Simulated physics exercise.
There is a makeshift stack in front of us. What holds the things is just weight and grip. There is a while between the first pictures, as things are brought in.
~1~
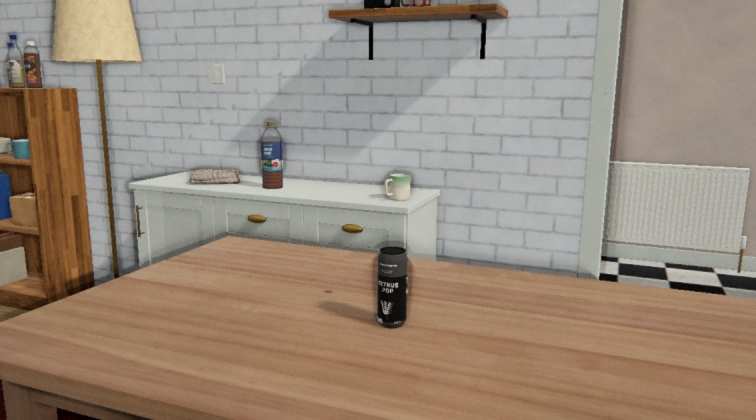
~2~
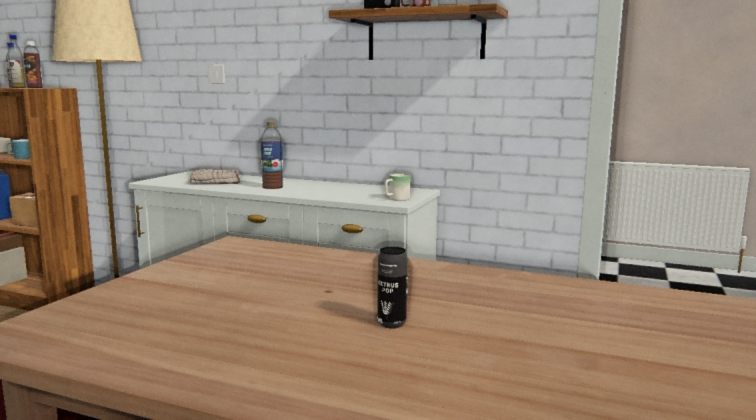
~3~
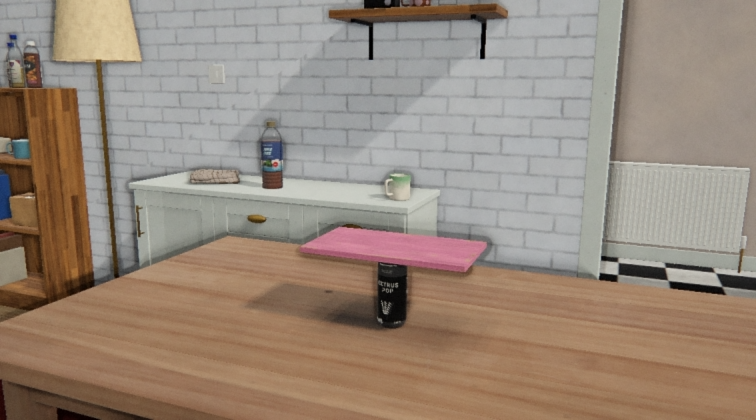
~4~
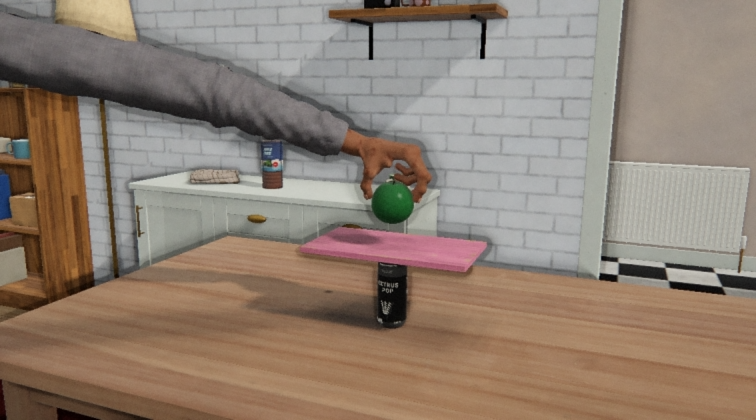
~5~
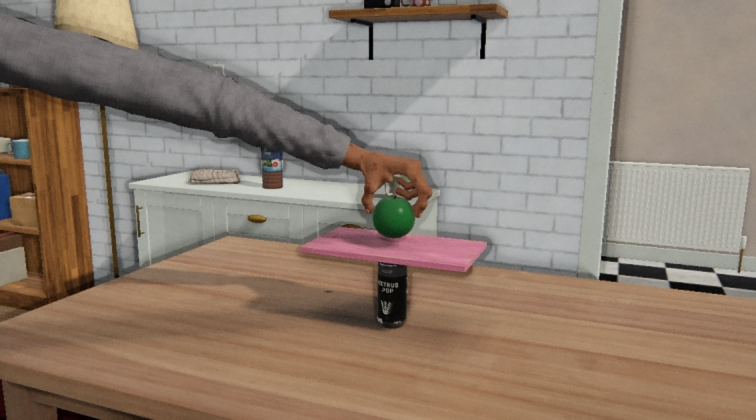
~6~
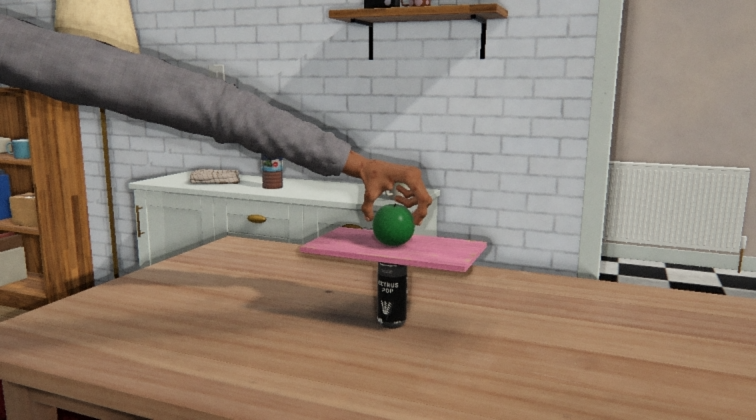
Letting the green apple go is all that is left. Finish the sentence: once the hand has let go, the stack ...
The stack stands firm.
Then, 0.20 s later than the last frame, all is still.
Then, 0.70 s later than the last frame, green apple resting near (394, 226).
When it is over, all 3 as before. End places, in pixels of the last picture, green apple near (394, 226). The stack holds.
